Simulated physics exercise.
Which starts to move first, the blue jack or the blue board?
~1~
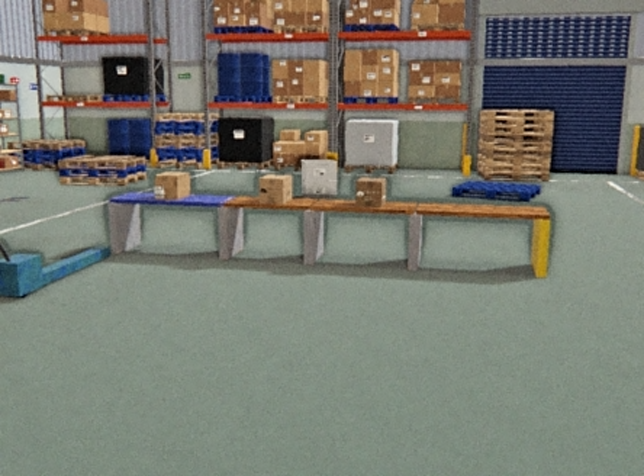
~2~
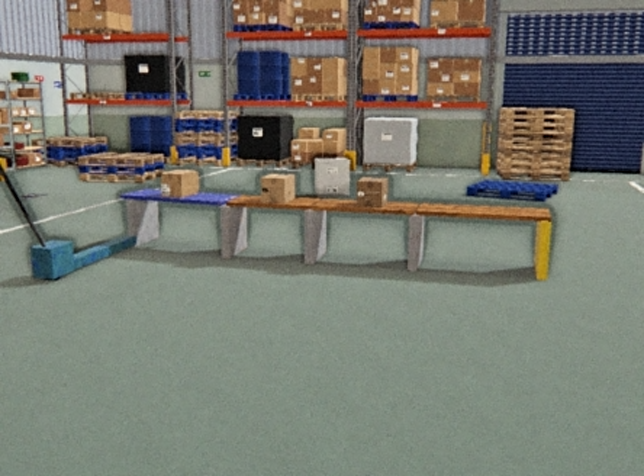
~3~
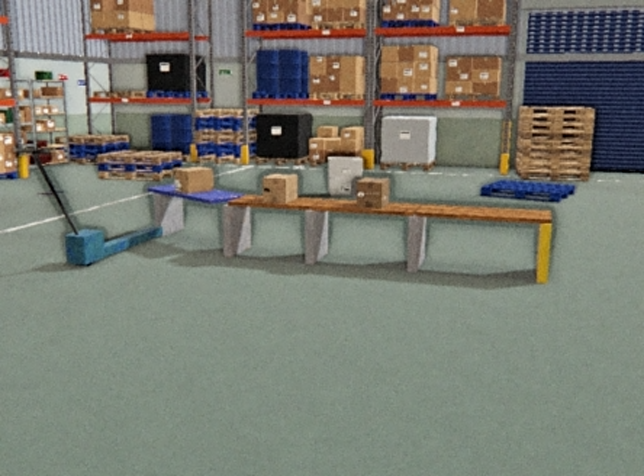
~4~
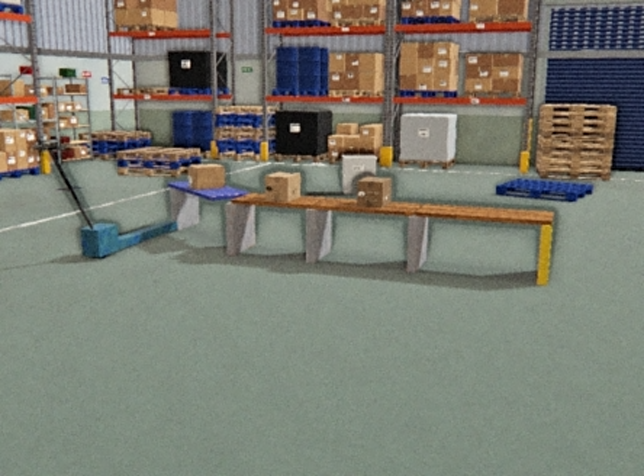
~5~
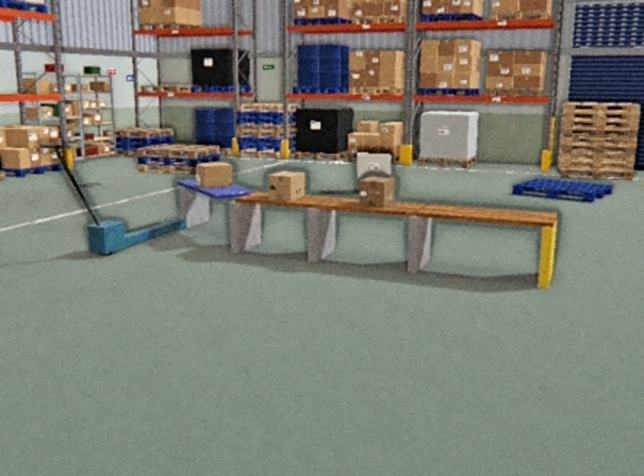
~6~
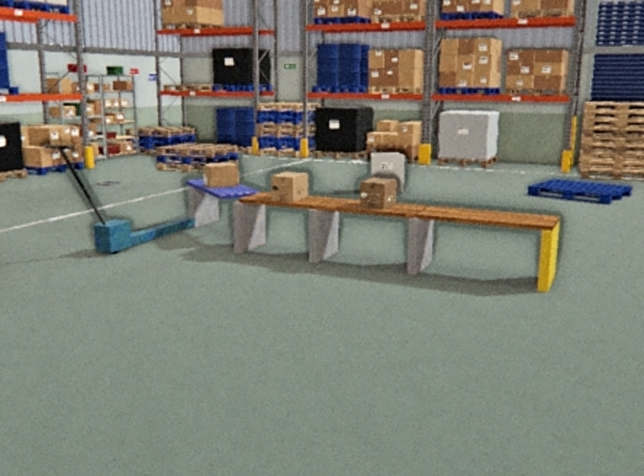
The blue jack starts to move first, and the blue board shifts only after that.
